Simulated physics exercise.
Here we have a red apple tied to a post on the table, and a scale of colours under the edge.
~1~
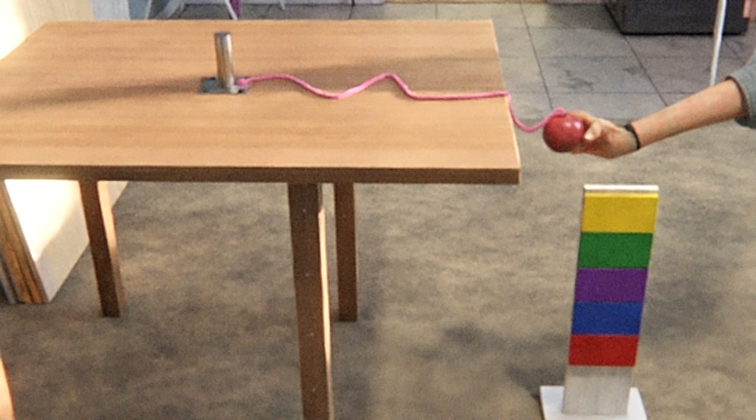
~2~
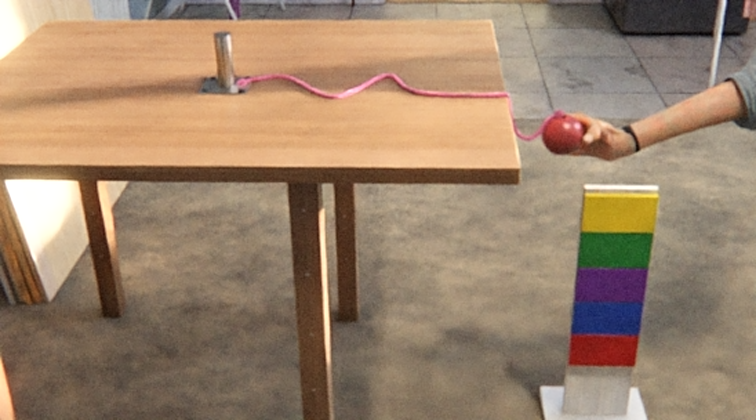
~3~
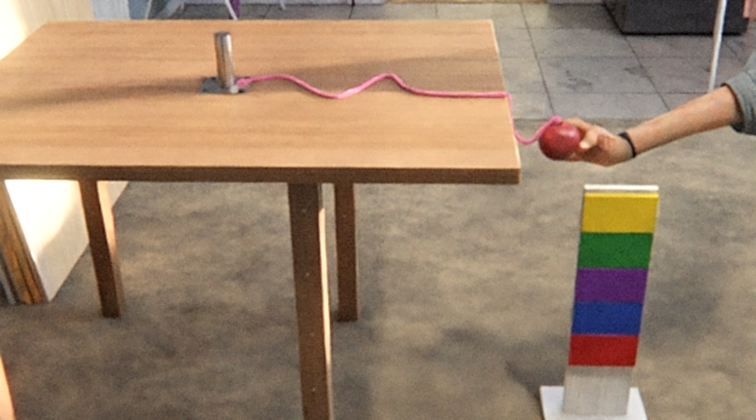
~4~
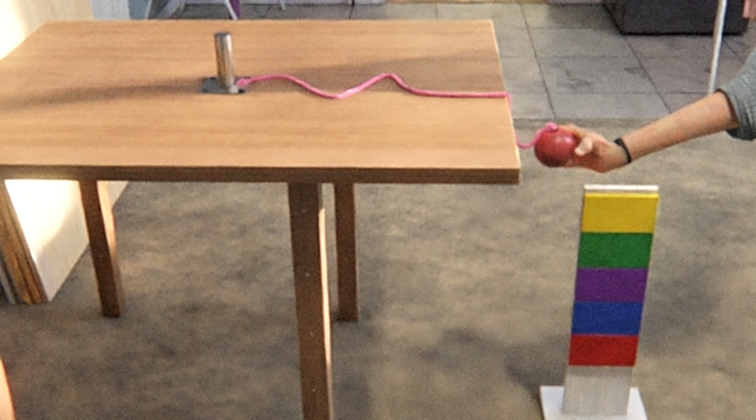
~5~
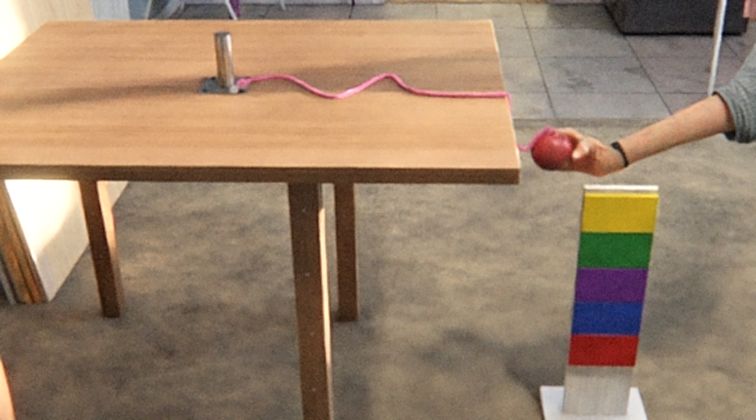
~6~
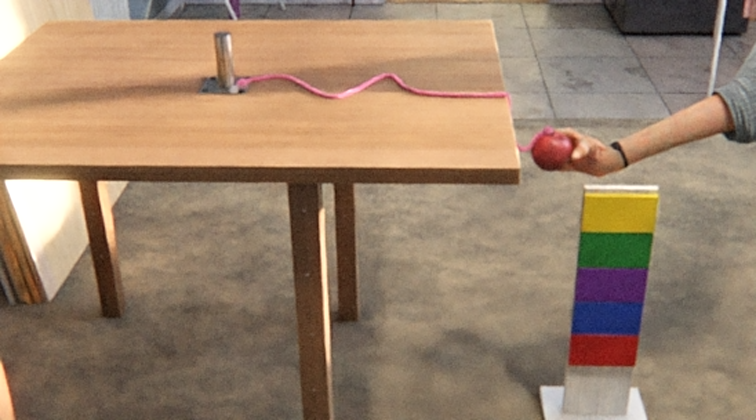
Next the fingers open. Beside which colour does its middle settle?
Its centre hangs level with the purple band.
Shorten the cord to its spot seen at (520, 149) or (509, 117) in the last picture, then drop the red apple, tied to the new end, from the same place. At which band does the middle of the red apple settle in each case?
Try by try: Green; yellow.
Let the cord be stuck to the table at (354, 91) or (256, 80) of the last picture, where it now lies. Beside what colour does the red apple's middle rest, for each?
One after the other, green; purple.
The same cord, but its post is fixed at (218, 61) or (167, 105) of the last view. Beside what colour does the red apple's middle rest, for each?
It would be green; green.
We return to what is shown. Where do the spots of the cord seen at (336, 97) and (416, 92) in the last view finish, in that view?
Near (372, 87) and (506, 95).
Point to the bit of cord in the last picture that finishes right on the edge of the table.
That spot is around (416, 92).
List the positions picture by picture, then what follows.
Red apple (563, 133); yellow (620, 215); green (616, 251); purple (611, 286); blue (607, 320); red (604, 351), in the first frame.
Red apple (562, 135); cord through (273, 77) (323, 95) (383, 76) (434, 95) (509, 109), in the second frame.
Red apple (559, 141), in the third frame.
Red apple (554, 147); cord through (273, 77) (323, 95) (383, 76) (435, 95) (508, 110), in the fourth frame.
Red apple (551, 151), in the fifth frame.
Red apple (551, 151); cord through (273, 77) (323, 95) (383, 76) (435, 95) (508, 110), in the sixth frame.
Early on, apple near (516, 259); level with green.
Midway, apple near (480, 276); level with purple.
Finally, apple near (497, 279); level with purple. Its middle rests at the purple band.
